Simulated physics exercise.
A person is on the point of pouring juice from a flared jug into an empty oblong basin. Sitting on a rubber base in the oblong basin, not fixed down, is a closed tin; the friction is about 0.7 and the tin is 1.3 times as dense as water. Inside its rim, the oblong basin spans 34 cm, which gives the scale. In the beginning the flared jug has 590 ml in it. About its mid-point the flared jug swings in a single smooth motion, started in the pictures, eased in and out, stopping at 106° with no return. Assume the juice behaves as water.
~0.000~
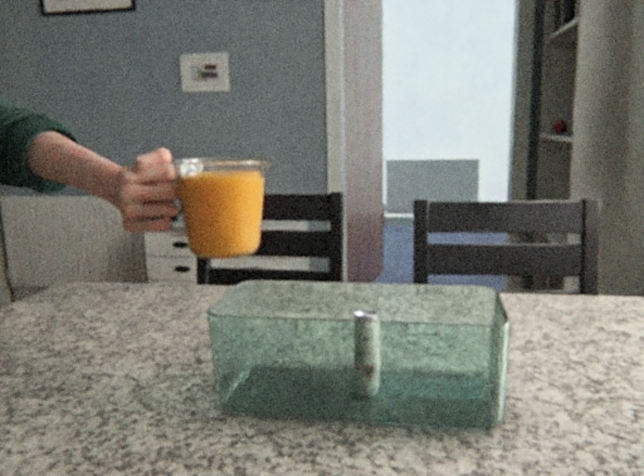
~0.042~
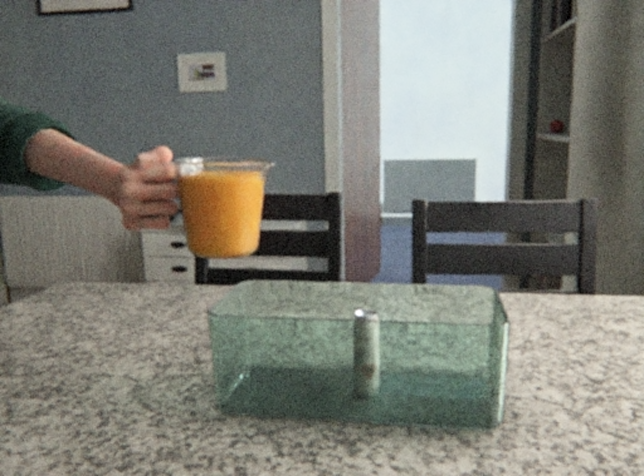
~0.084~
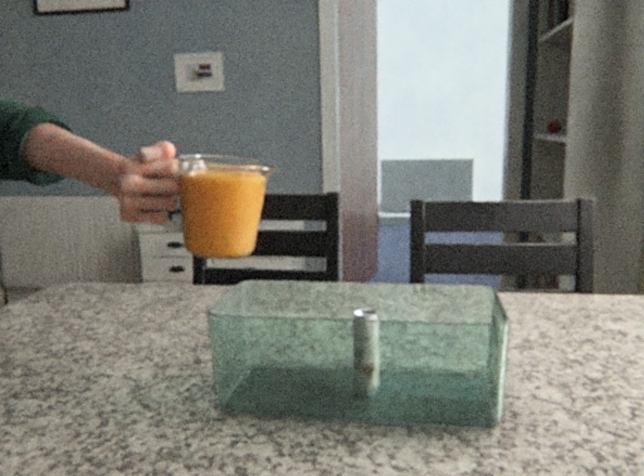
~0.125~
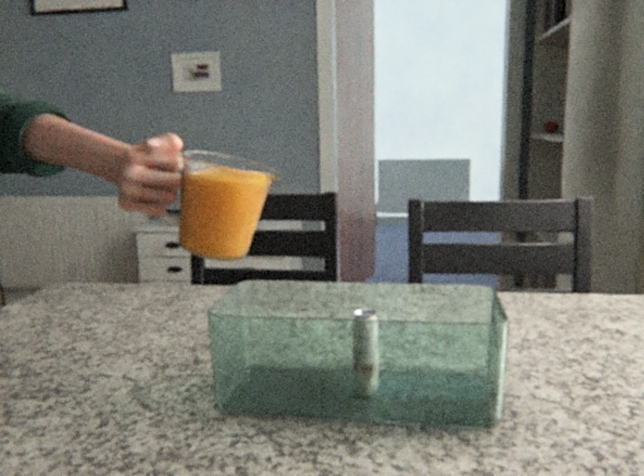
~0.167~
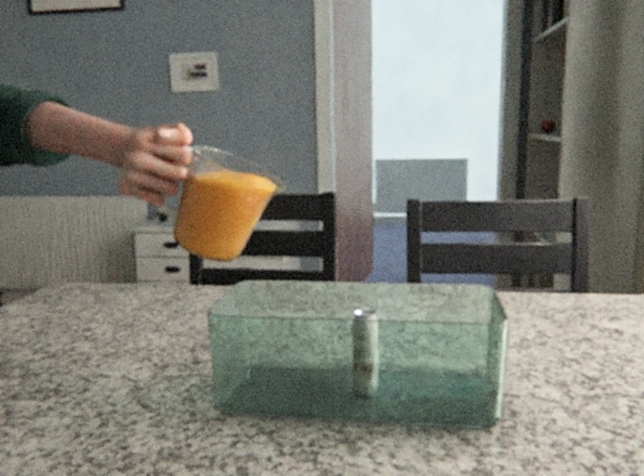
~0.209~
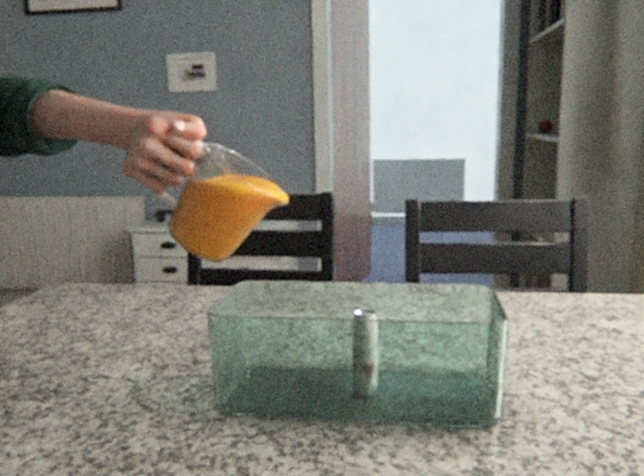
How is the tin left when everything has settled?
The tin is still standing.
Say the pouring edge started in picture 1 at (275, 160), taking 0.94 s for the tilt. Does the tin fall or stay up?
After that, the tin stays vertical.
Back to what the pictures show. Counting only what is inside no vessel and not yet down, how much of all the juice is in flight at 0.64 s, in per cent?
Some 9 % is up in the air.
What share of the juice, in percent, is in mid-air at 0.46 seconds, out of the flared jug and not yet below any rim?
24 %.
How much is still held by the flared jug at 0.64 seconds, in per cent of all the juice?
Close to 8 percent of the whole amount.
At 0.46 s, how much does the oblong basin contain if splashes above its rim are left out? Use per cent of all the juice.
Near 32 in a hundred.
Then, 0.46 s in, the tilt is 101° and 45 per cent is still to pour; the tin stands where it began.
Then, 0.64 s in, the tilt is 106° and 8 per cent is still to pour; the tin stands where it began.
Then, 0.82 s in, the tilt is 106° and 1 per cent is still to pour; the tin stands where it began.
Then, 1.03 s in, the tilt is 106° and 0 per cent is still to pour; the tin stands where it began.
Finally, the tin stands where it began.
